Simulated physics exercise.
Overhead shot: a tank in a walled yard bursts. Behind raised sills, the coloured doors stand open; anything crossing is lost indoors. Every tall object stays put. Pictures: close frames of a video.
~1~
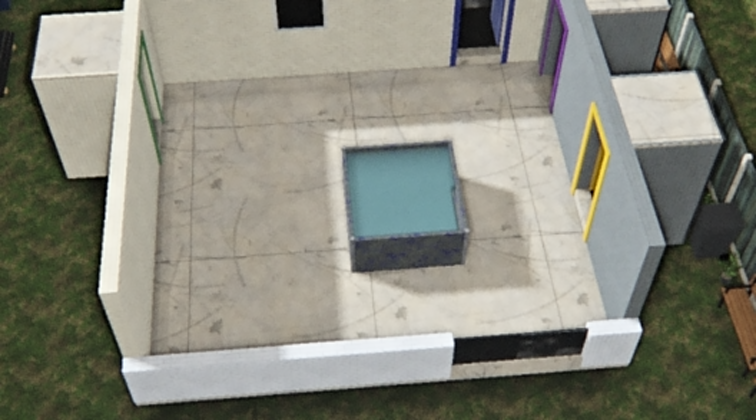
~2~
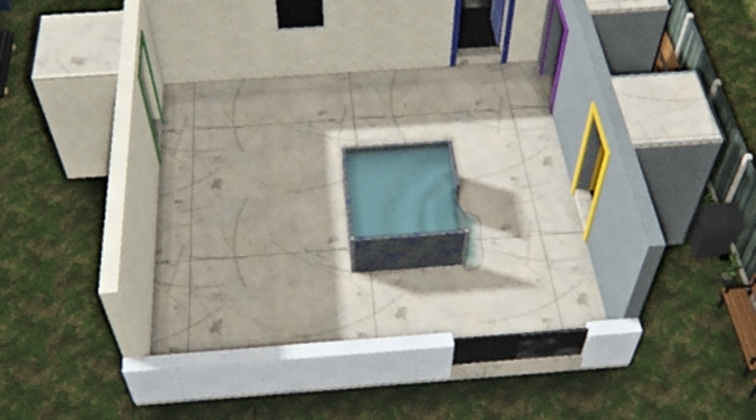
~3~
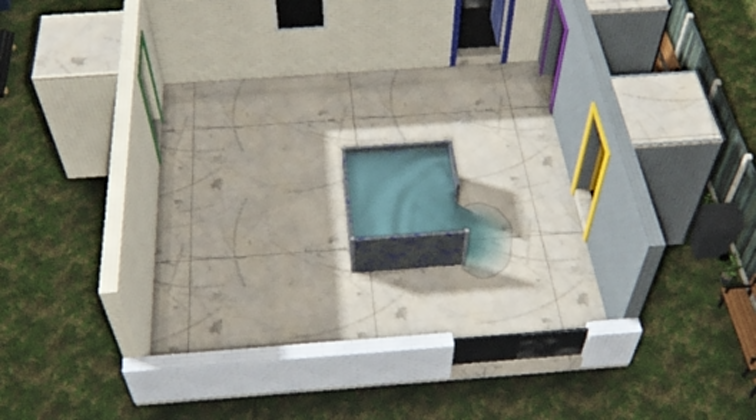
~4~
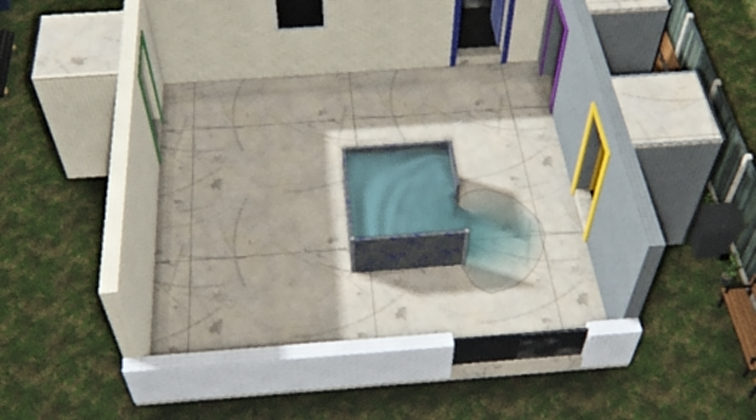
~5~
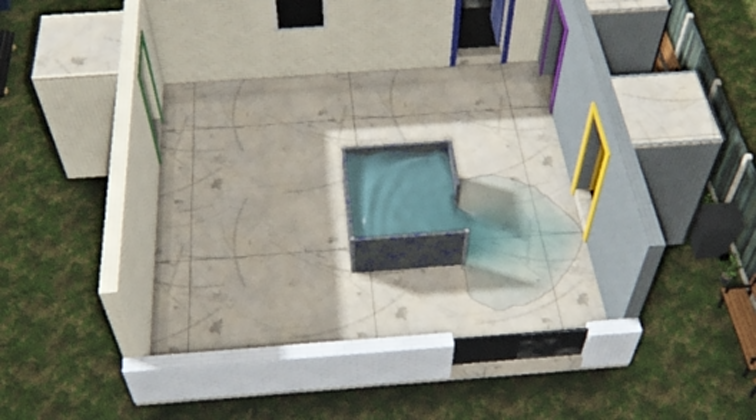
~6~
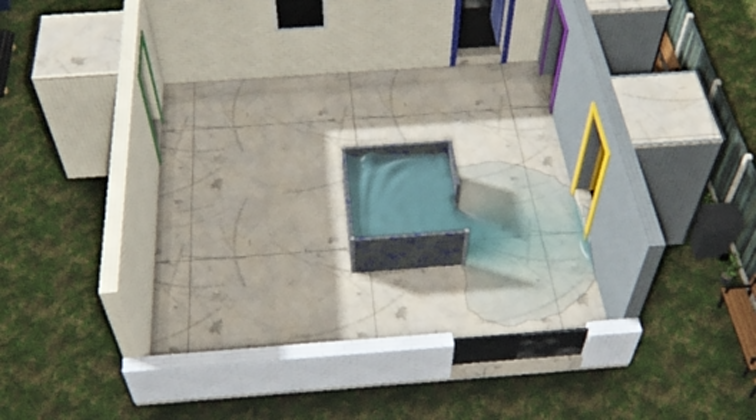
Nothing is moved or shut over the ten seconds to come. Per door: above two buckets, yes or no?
Yellow door yes. Purple door yes. Blue door no. Green door no.
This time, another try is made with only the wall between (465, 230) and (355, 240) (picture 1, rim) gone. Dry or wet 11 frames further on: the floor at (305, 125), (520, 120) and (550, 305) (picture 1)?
In turn: Untouched, then untouched, then inundated.
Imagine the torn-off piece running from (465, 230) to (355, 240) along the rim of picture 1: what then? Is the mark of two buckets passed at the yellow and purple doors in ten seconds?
As I see it, the yellow one stays within bounds and the purple one breaks the limit.
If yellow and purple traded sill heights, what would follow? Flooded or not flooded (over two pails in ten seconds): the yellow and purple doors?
Then: Yellow floods, purple keeps below it.
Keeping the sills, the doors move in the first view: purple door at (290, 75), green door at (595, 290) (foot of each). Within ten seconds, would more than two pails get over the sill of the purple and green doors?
Taking them in turn, the purple one falls short and the green one tops the two-pail mark.
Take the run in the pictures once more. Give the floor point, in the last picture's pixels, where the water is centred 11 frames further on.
I reckon somewhere around (465, 235).
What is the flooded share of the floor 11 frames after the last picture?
That works out at 20 %.
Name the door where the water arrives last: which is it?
That would be the door marked green.
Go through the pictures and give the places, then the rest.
Still water in the open tank at (403, 191), in the first frame.
The front is at (467, 267), out from the gap at (458, 230), in the second frame.
Water pours out at (458, 231) and has run to (504, 221), in the third frame.
The front is at (536, 225), out from the gap at (458, 232), in the fourth frame.
Water pours out at (458, 231) and has run to (578, 238), in the fifth frame.
Water pours out at (458, 231) and has run to (594, 275), in the sixth frame.
A moment on, water covers 15 % of the floor; the yellow door over two buckets in, the purple door not reached, the blue door not reached, the green door not reached.
Next, water covers 20 % of the floor; the yellow door far over two buckets in, the purple door wet at the sill, nothing in, the blue door not reached, the green door not reached.
Then, water covers 45 % of the floor; the yellow door far over two buckets in, the purple door wet at the sill, nothing in, the blue door wet at the sill, nothing in, the green door not reached.
Later, water covers 75 % of the floor; the yellow door far over two buckets in, the purple door under two buckets in, the blue door wet at the sill, nothing in, the green door not reached.
In the end, water covers 95 % of the floor; the yellow door far over two buckets in, the purple door over two buckets in, the blue door wet at the sill, nothing in, the green door wet at the sill, nothing in.
